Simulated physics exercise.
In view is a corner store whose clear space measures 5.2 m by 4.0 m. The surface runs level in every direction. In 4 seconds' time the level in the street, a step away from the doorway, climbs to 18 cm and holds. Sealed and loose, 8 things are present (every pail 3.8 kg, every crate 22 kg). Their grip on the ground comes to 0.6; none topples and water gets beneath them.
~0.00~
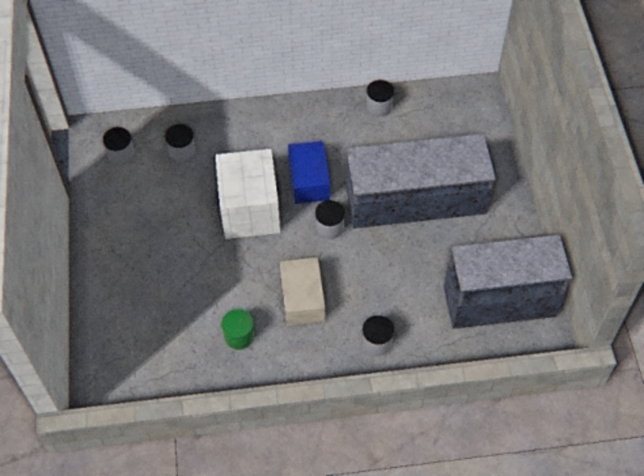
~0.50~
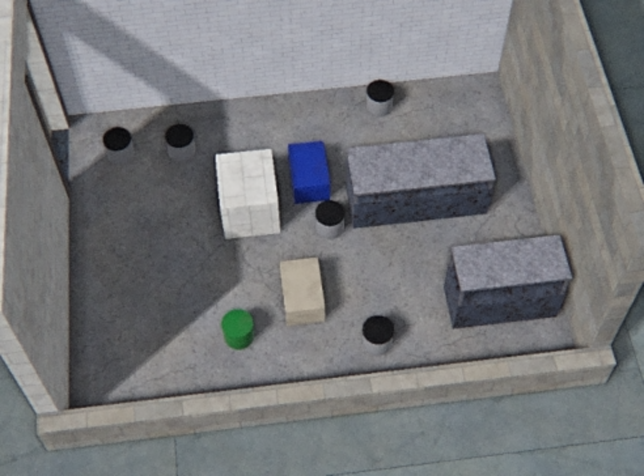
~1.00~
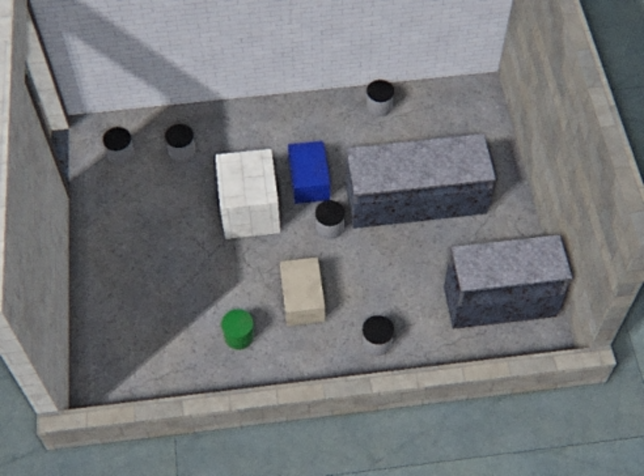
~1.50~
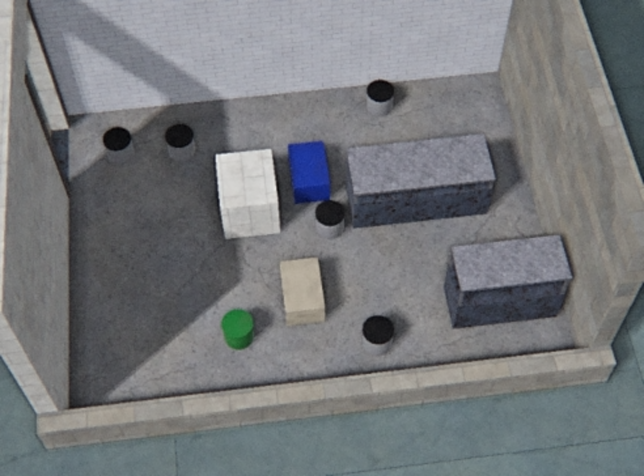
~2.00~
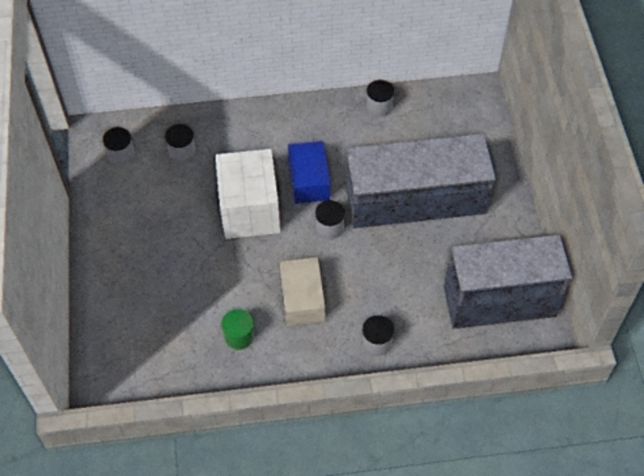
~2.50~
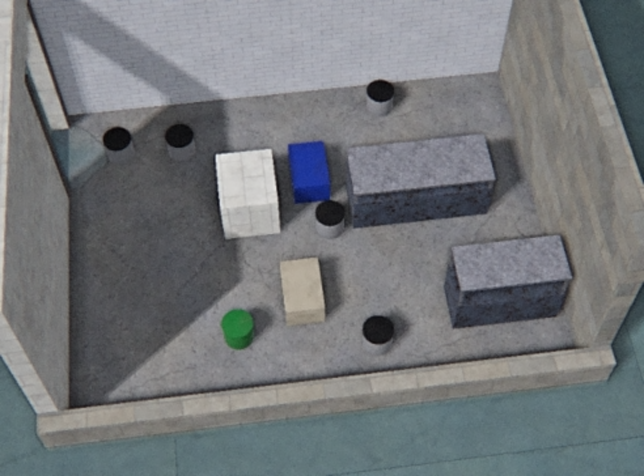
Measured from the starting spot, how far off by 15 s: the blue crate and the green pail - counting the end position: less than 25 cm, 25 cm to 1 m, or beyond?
The blue crate remains where it was; the green pail remains where it was.
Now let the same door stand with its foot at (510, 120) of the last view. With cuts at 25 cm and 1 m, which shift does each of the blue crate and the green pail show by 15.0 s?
The blue crate hardly moves at all and the green pail goes a bit.
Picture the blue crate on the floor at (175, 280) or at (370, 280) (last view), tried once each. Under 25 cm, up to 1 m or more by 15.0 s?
Respectively, it sits tight and sits tight.
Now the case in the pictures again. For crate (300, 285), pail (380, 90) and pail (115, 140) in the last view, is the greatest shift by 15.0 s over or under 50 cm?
The first is not bigger, the second bigger and the third bigger.
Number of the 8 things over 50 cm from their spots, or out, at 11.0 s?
The number by then is 3.
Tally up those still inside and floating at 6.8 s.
At that instant the tally stands at 2.
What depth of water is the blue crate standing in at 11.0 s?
Near 5 cm deep.
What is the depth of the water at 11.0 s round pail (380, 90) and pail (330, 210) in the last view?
Depths: Near 6 cm, then near 2 cm.
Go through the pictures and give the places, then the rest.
The blue crate at (309, 164), on the bottom; the green pail at (237, 323), on the bottom; 0.0 m2 under water; 0 of 8 have shifted, in the first picture.
The blue crate at (309, 164), on the bottom; the green pail at (237, 323), on the bottom; 0.0 m2 under water; 0 of 8 have shifted, in the second picture.
The blue crate at (309, 164) rests on the ground; the green pail at (237, 323) rests on the ground; 0.0 m2 under water; 0 of 8 have shifted, in the third picture.
The blue crate at (309, 164) rests on the ground; the green pail at (237, 323) rests on the ground; 0.0 m2 under water; 0 of 8 have shifted, in the fourth picture.
The blue crate at (309, 164), on the bottom; the green pail at (237, 323) rests on the ground; water covers 0.0 m2; 0 of 8 have shifted, in the fifth picture.
The blue crate at (309, 164) rests on the ground; the green pail at (237, 323), on the bottom; 0.3 m2 under water; 0 of 8 have shifted, in the sixth picture.
After 3.5 s the blue crate is near (309, 164), 0.0 m from its start, aground; the green pail is near (237, 323), 0.0 m from its start, aground; 0 afloat.
After 6.8 s the blue crate is near (309, 164), 0.0 m from its start, aground; the green pail is near (237, 323), 0.0 m from its start, aground; 2 afloat.
After 11.0 s the blue crate is near (309, 164), 0.0 m from its start, aground; the green pail is near (237, 323), 0.0 m from its start, aground; 3 afloat.
After 15.0 s the blue crate is near (309, 164), 0.0 m from its start, aground; the green pail is near (236, 326), 0.0 m from its start, aground; 5 afloat.
